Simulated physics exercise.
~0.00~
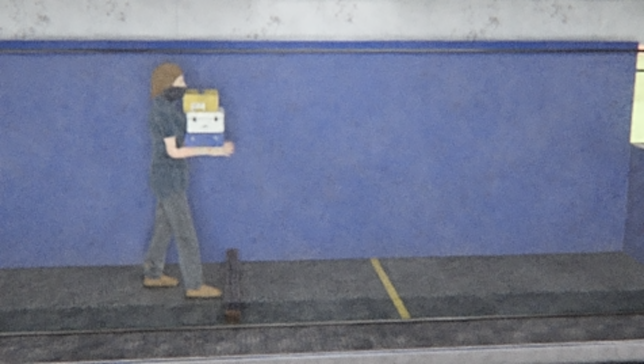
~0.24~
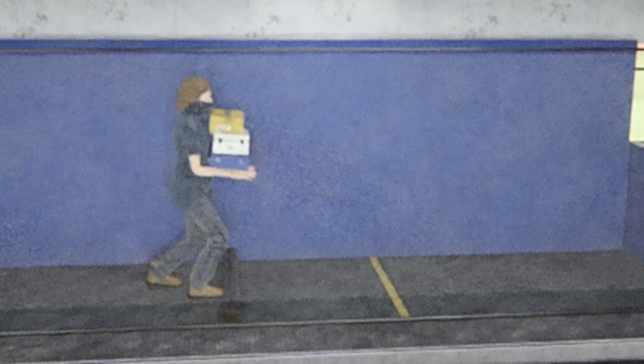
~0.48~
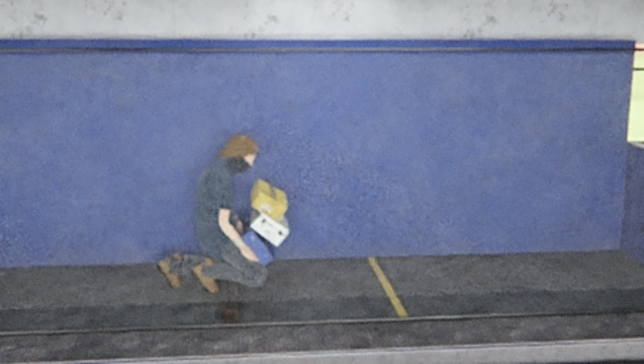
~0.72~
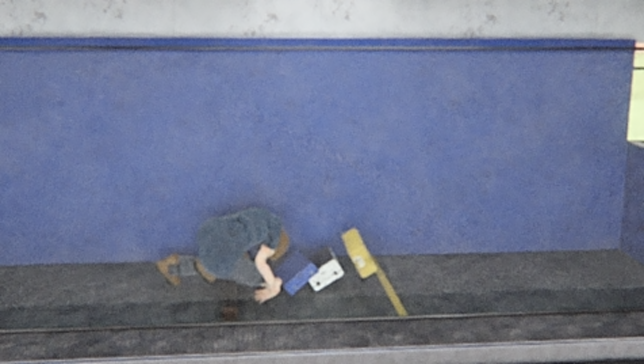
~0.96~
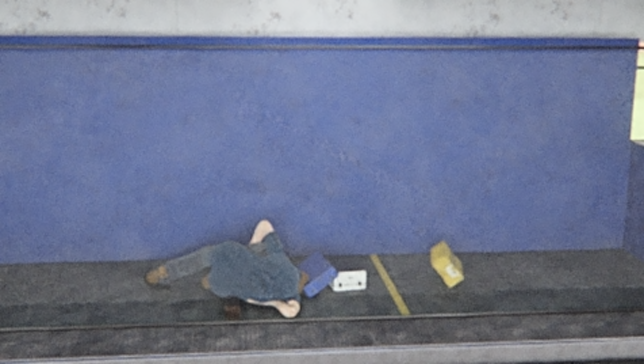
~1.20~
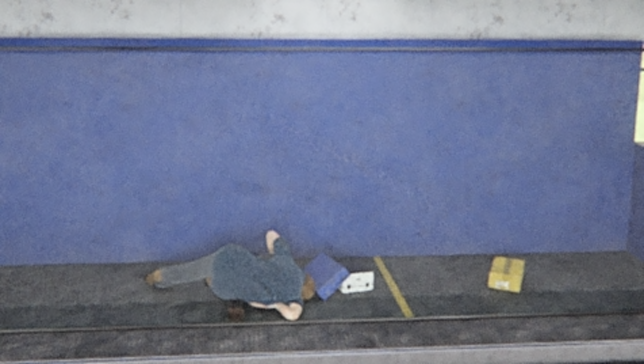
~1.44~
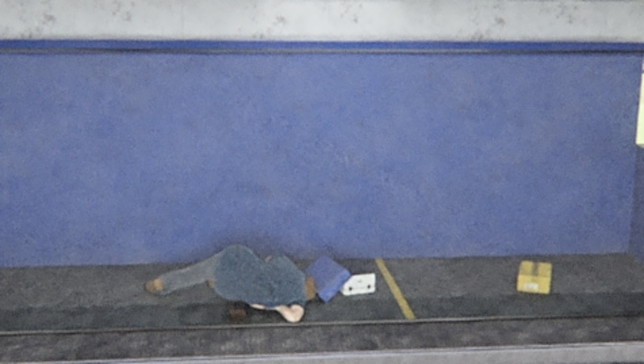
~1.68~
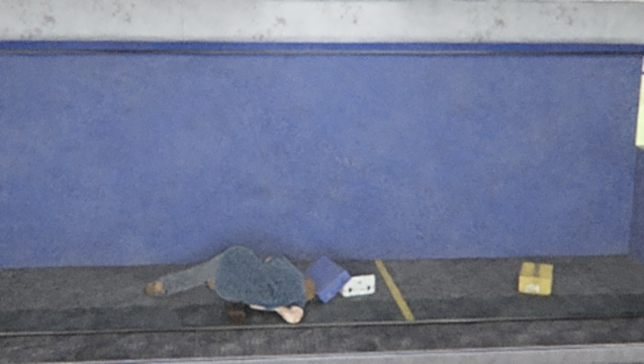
A courier walks right along a dark floor before a blue wall, arms holding a stack with a yellow parcel above a white toolbox and a blue toolbox. The knees bend, and the courier sinks and pitches forward as the stack tips away to the right. The courier folds down onto hands and head while the boxes tumble apart across the floor. The yellow parcel rolls over the yellow line and slides well beyond it. At the end the courier lies stretched out, with the blue and white toolboxes resting by the head, short of the line.
